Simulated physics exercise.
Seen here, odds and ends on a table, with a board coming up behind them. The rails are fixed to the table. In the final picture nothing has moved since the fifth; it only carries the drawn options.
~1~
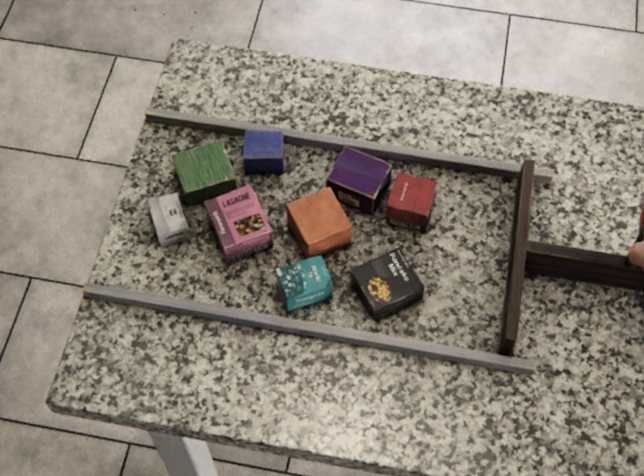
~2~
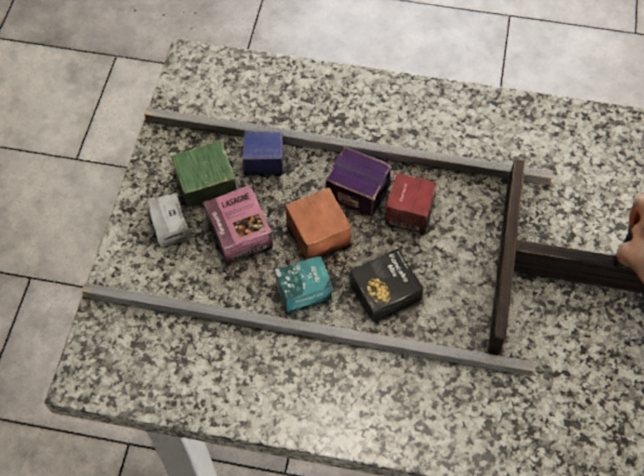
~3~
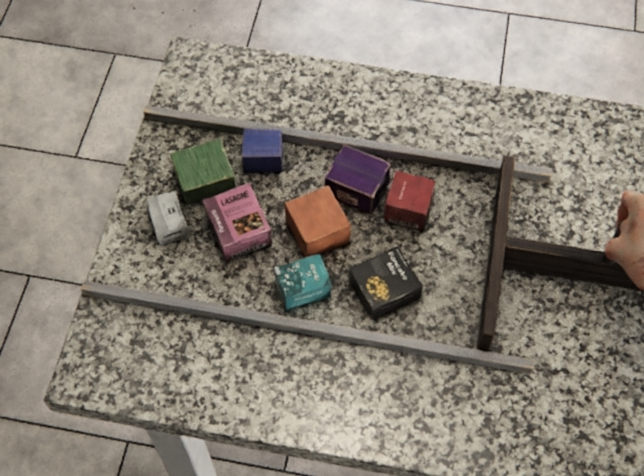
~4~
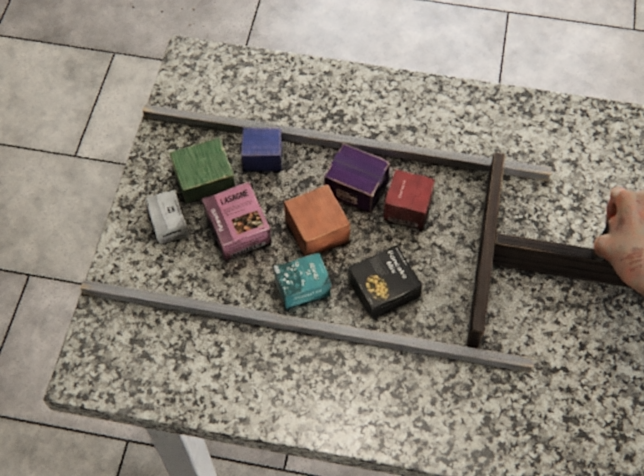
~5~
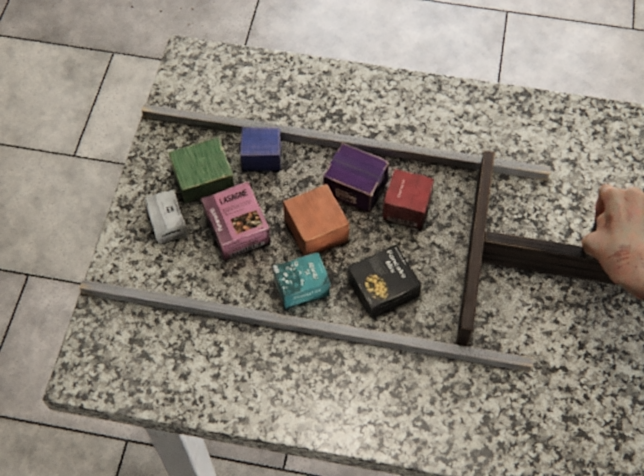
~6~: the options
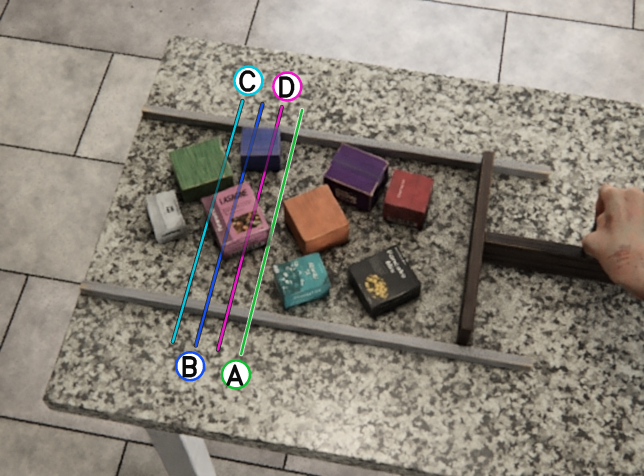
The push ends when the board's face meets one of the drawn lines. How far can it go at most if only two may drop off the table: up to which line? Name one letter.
Line B.
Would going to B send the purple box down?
No.
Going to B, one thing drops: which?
The white packet.
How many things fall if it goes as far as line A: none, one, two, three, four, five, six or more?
The count is none.
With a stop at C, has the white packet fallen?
By then, yes.
On the marked copy, A at (274, 223); B at (232, 216); C at (210, 213); D at (252, 220).
Taking B. A third of the way, board (389, 220); turquoise packet (286, 282); purple box (323, 172).
Two thirds of the way, board (300, 206); white packet (142, 223); green block (177, 173).
When it is over, board (234, 195); white packet over the edge; green block (122, 160); one fallen.
As for the rest, A is within the limit but short; C drops four; D is within the limit but short.
